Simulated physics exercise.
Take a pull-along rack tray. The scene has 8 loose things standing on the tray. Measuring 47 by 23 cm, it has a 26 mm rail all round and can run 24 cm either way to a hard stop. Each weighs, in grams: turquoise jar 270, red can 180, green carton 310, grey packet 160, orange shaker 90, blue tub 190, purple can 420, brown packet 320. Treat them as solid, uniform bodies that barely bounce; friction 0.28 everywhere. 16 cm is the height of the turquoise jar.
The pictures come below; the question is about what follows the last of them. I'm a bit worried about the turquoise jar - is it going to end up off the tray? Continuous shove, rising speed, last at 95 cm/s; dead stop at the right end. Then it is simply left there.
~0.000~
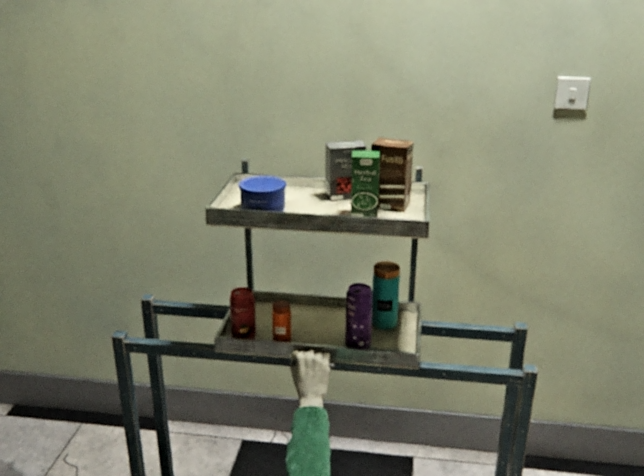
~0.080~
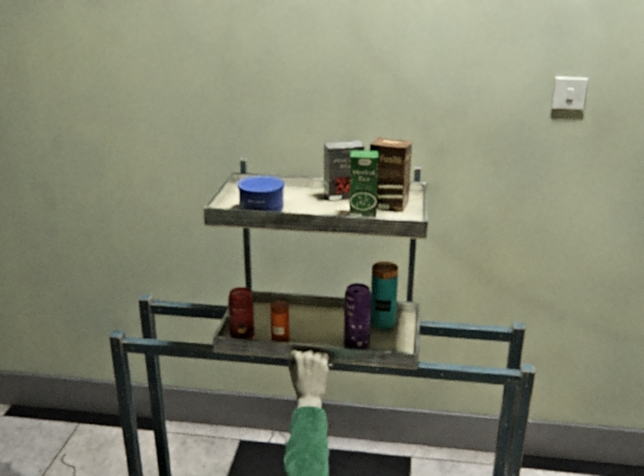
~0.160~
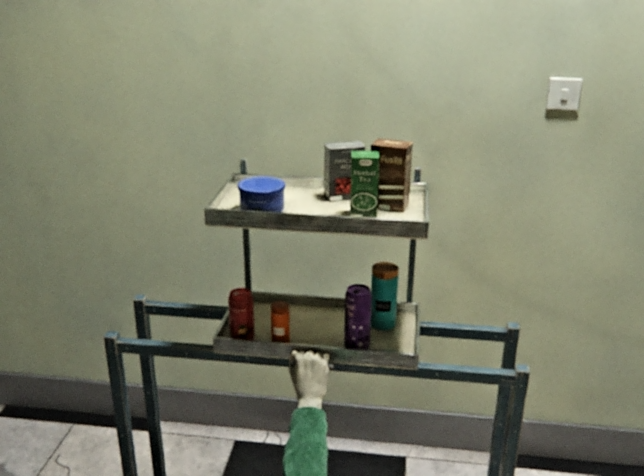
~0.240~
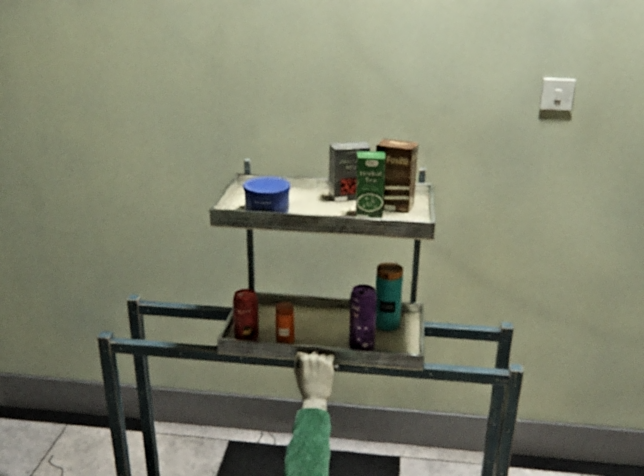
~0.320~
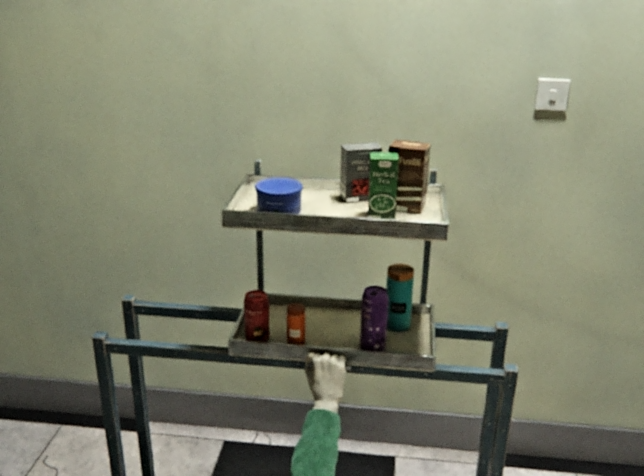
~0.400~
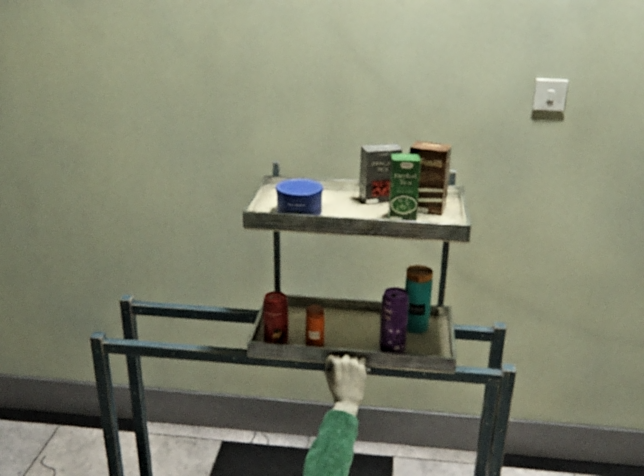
Pretty sure it winds up off the tray.
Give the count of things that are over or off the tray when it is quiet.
I make it 1.
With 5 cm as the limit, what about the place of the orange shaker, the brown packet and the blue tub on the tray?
Well, the orange shaker winds up somewhere else; the brown packet remains where it was; and the blue tub winds up somewhere else.
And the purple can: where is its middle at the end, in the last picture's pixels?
It ends up at about (488, 329).
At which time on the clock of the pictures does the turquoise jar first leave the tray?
It happens at about 0.8 s.
After 0.60 s, tray has slid 24 cm right; turquoise jar moved 5 cm near (485, 304); brown packet 7° off upright; green carton moved 6 cm.
After 0.70 s, tray has slid 24 cm right; turquoise jar 26° off upright near (495, 302); brown packet 20° off upright; purple can moved 11 cm.
After 0.80 s, tray has slid 24 cm right; turquoise jar now off the tray; purple can 10° off upright; brown packet 19° off upright.
After 1.20 s, tray has slid 24 cm right; blue tub moved 15 cm; orange shaker moved 15 cm; red can moved 15 cm.
In the end (1.7 s), off the tray, turquoise jar; not toppled but over 5 cm from the start, red can, green carton, grey packet, orange shaker, blue tub and purple can; the last one under 5 cm from the start.
